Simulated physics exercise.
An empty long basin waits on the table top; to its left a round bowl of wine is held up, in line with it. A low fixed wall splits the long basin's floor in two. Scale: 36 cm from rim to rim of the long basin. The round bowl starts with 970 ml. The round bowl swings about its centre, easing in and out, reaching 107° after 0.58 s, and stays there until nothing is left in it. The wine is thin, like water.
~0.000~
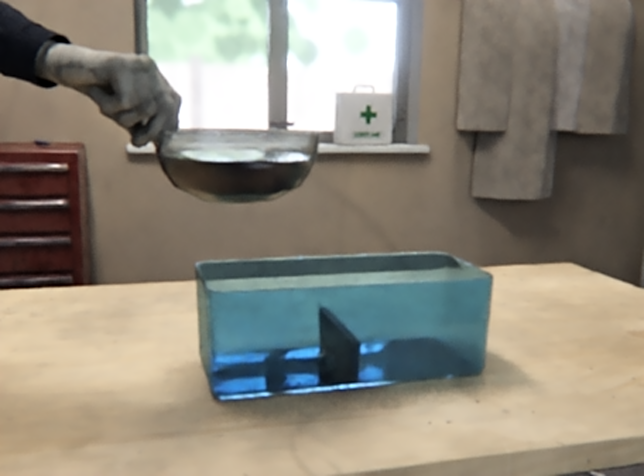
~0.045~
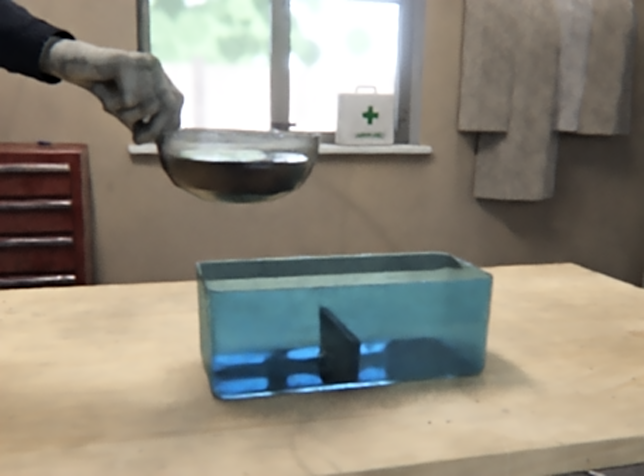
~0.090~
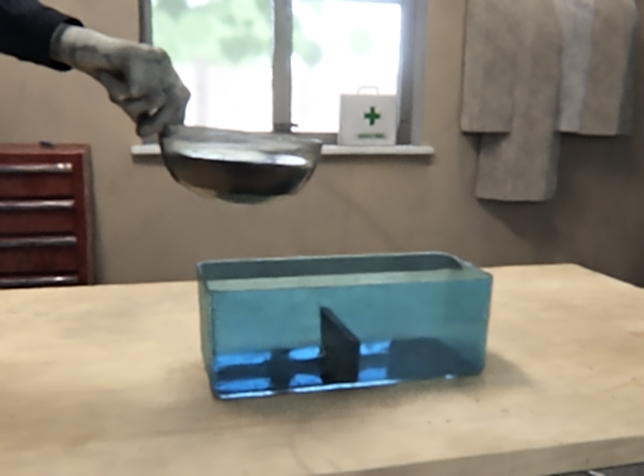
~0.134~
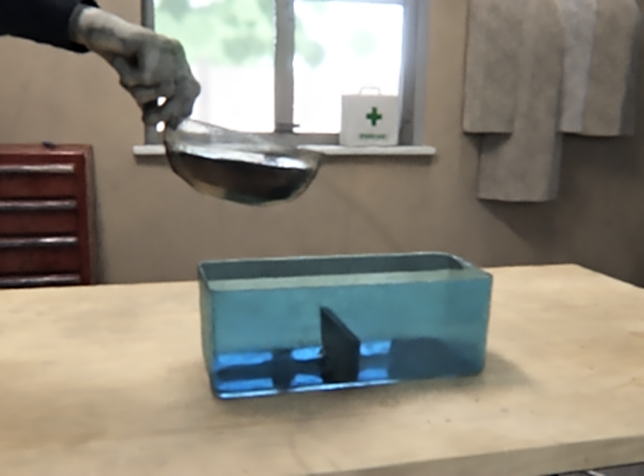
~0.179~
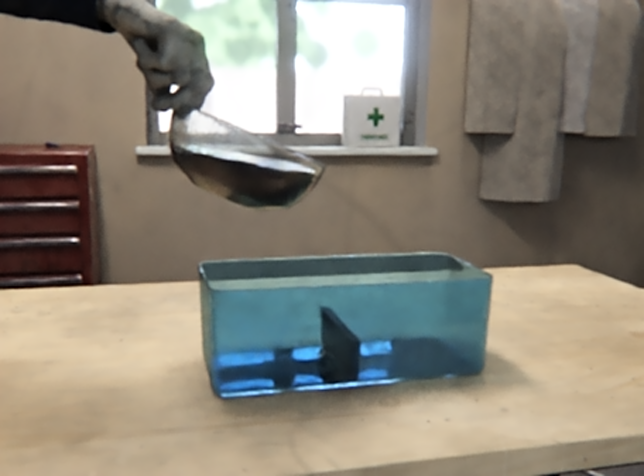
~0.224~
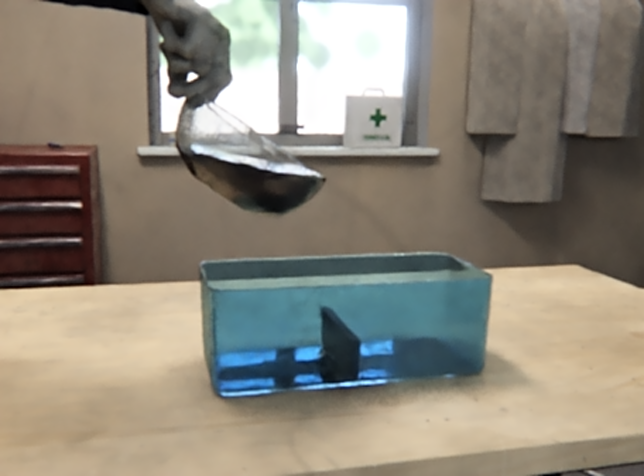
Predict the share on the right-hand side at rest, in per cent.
About 49 per cent.
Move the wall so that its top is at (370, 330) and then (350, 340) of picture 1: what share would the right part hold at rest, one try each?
First 20, then 40 per cent.
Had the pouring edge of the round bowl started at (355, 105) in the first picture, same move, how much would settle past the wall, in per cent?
Then about 75 per cent.
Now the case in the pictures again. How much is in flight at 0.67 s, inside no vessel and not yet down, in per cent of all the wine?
Near 9 in a hundred.
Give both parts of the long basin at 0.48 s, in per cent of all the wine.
Near 20 on the left, 38 on the right.
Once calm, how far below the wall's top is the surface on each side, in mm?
Some 38 mm on the left and 36 mm on the right.
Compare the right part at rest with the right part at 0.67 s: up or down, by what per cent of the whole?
It goes up by about 4.
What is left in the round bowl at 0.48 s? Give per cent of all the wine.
Some 8 per cent.
After 0.48 s the tilt is 99° and 8 per cent is still to pour, 20 is left of the wall and 38 right of it.
After 0.67 s the tilt is 107° and 0 per cent is still to pour, 45 is left of the wall and 45 right of it.
After 0.87 s the tilt is 107° and 1 per cent is still to pour, 45 is left of the wall and 48 right of it.
After 1.08 s the tilt is 107° and 0 per cent is still to pour, 46 is left of the wall and 49 right of it.
In the end 47 per cent lies left of the wall, 49 right of it and 4 outside.
